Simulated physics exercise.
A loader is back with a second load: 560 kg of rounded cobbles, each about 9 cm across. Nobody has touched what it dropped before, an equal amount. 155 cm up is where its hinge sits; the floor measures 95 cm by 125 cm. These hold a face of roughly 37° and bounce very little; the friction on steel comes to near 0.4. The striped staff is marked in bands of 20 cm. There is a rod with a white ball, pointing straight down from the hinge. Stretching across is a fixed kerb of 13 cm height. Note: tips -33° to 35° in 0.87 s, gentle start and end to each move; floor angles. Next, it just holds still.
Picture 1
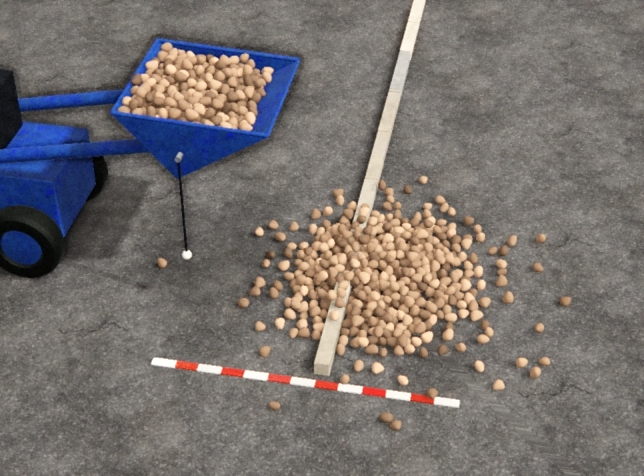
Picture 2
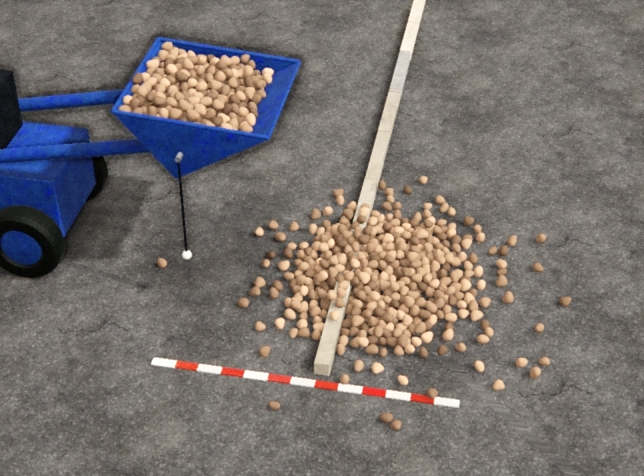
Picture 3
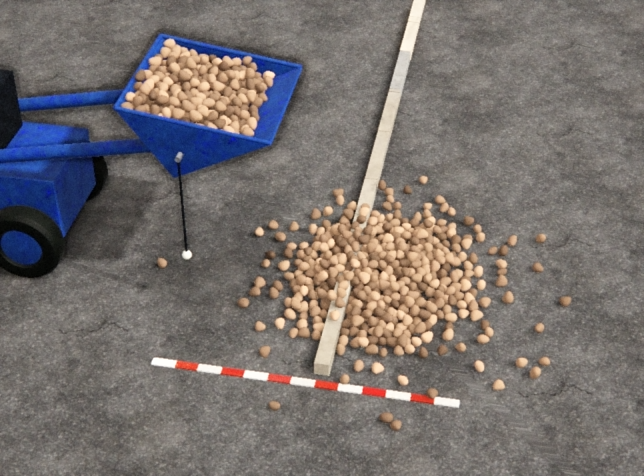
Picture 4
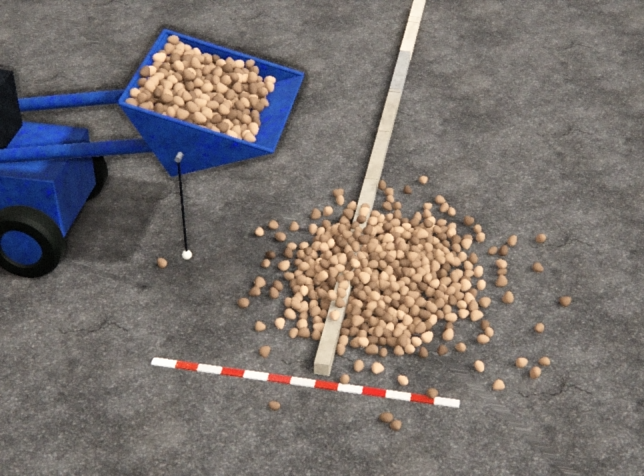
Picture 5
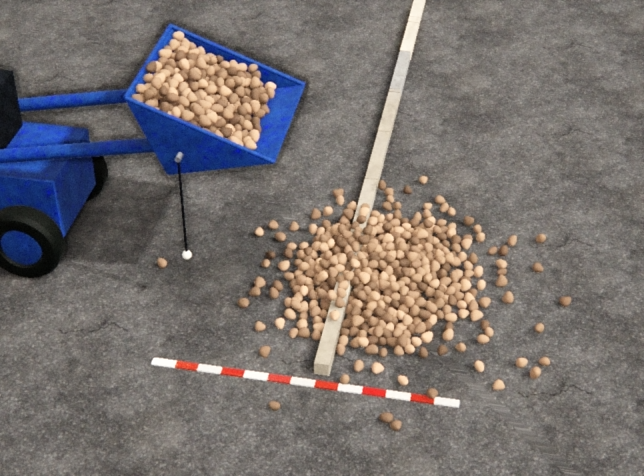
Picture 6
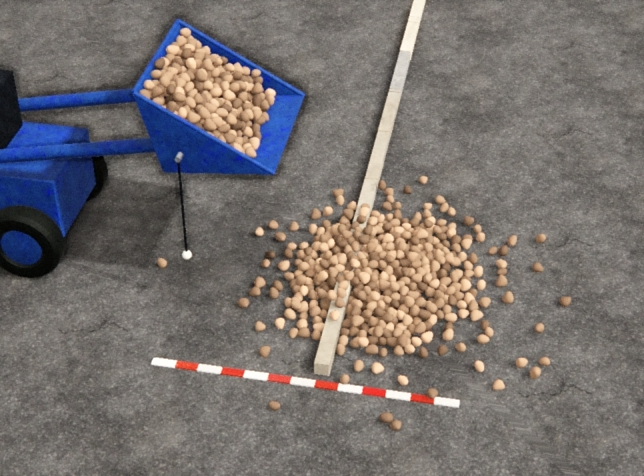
A blue bucket full of round tan stones, held out on two arms from a blue wheeled machine at left, tilts slowly, its right-hand lip swinging downward while its back edge rises. The stones stay heaped inside, and the scattered pile across the pale kerb at right lies still throughout.
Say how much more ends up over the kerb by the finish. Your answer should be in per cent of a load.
Some 20 per cent is added.
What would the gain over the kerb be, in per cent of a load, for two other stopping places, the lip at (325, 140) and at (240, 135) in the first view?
Some 80 percent, and then 5 percent.
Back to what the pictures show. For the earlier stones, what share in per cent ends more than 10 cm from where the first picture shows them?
Close to 10 in a hundred of them.
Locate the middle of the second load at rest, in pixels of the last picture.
They settle centred around (319, 252).
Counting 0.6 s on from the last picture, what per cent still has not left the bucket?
About 75 per cent is held.
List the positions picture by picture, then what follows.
Lip at (268, 136), floor tilted -33°, highest stones at (191, 70). The earlier load is highest near (363, 258), 23 cm above ground level, 29 % on this side of the kerb, 71 % over the kerb, in the first picture.
The bucket is at -32°, its lip at (269, 138); the top of the load is at (185, 68), in the second picture.
Lip at (271, 144), floor tilted -28°, highest stones at (172, 66), in the third picture.
The bucket is at -22°, its lip at (273, 152); the top of the load is at (170, 58), in the fourth picture.
Lip at (274, 162), floor tilted -15°, highest stones at (173, 53), in the fifth picture.
The bucket is at -7°, its lip at (274, 174); the top of the load is at (180, 48), in the sixth picture.
Then, 0.3 s after the last picture the floor is at 24°; in per cent of one load, 100 in the bucket, 29 on this side of the kerb, 71 over the kerb; the foremost stones are at (558, 315).
Then, 0.6 s after the last picture the floor is at 35°; in per cent of one load, 77 in the bucket, 52 on this side of the kerb, 71 over the kerb; the foremost stones are at (558, 315).
Then, 1.0 s after the last picture the floor is at 35°; in per cent of one load, 27 in the bucket, 98 on this side of the kerb, 75 over the kerb; the foremost stones are at (558, 315).
Then, 3.7 s after the last picture the floor is at 35°; in per cent of one load, 0 in the bucket, 109 on this side of the kerb, 91 over the kerb; the foremost stones are at (559, 315). Net gain over the kerb, 20.
